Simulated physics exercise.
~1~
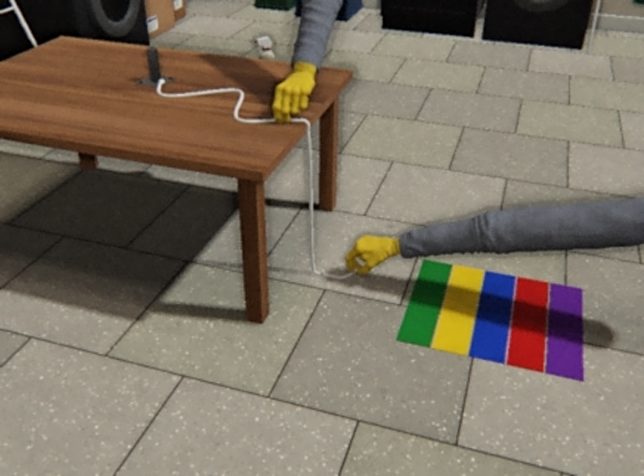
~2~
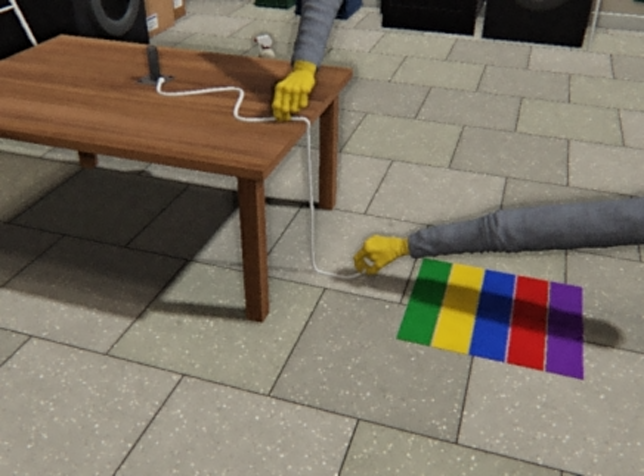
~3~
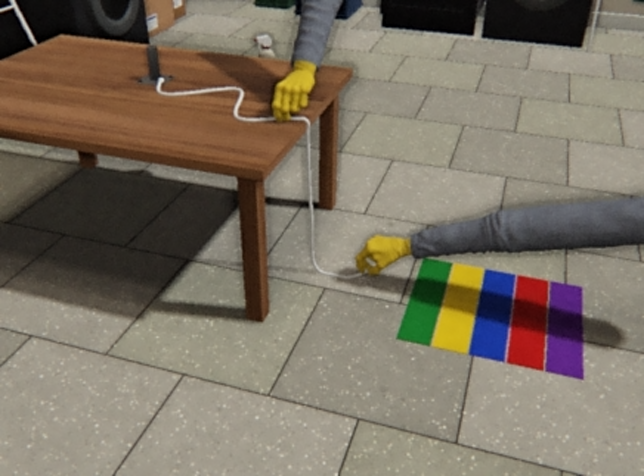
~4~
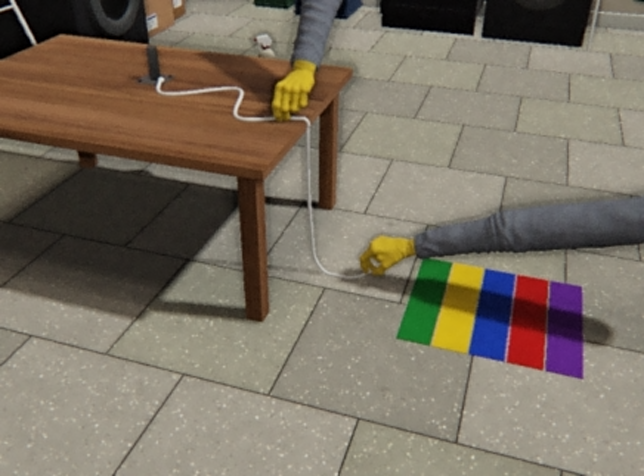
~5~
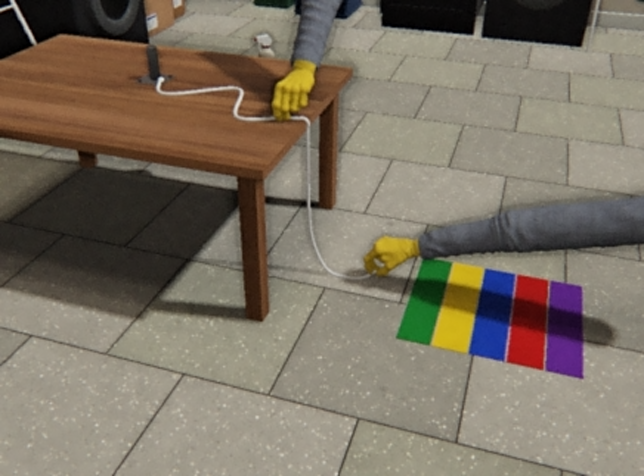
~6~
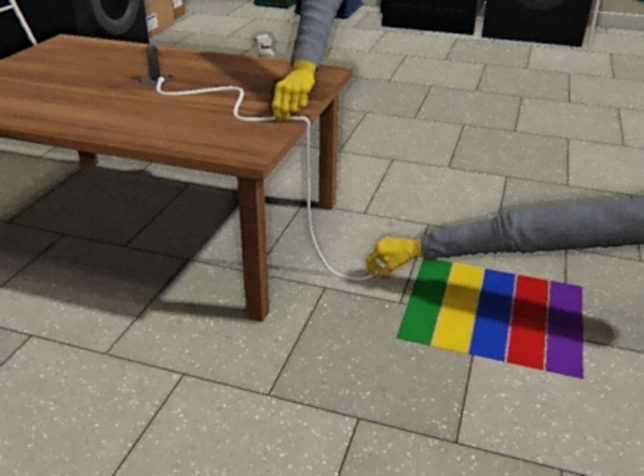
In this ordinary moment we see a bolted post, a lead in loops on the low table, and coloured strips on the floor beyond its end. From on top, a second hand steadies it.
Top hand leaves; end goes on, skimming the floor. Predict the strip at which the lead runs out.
I would say the purple strip.
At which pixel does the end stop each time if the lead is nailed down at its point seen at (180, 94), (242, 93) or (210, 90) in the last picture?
Approximately (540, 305), (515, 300) and (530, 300) respectively.
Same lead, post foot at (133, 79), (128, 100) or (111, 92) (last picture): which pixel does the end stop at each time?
Per try, approx.: (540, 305); (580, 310); (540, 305).
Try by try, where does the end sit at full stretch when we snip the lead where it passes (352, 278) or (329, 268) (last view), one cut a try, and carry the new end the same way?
First try: Near (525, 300). Second try: Near (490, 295).
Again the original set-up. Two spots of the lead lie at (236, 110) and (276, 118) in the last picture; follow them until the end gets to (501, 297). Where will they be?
The two spots land somewhere near (304, 114) and (322, 167).
Soon after, end near (501, 297); over blue.
After that, end near (542, 305); over red.
At the stop, end near (566, 310); over purple. It gets as far as the purple strip.
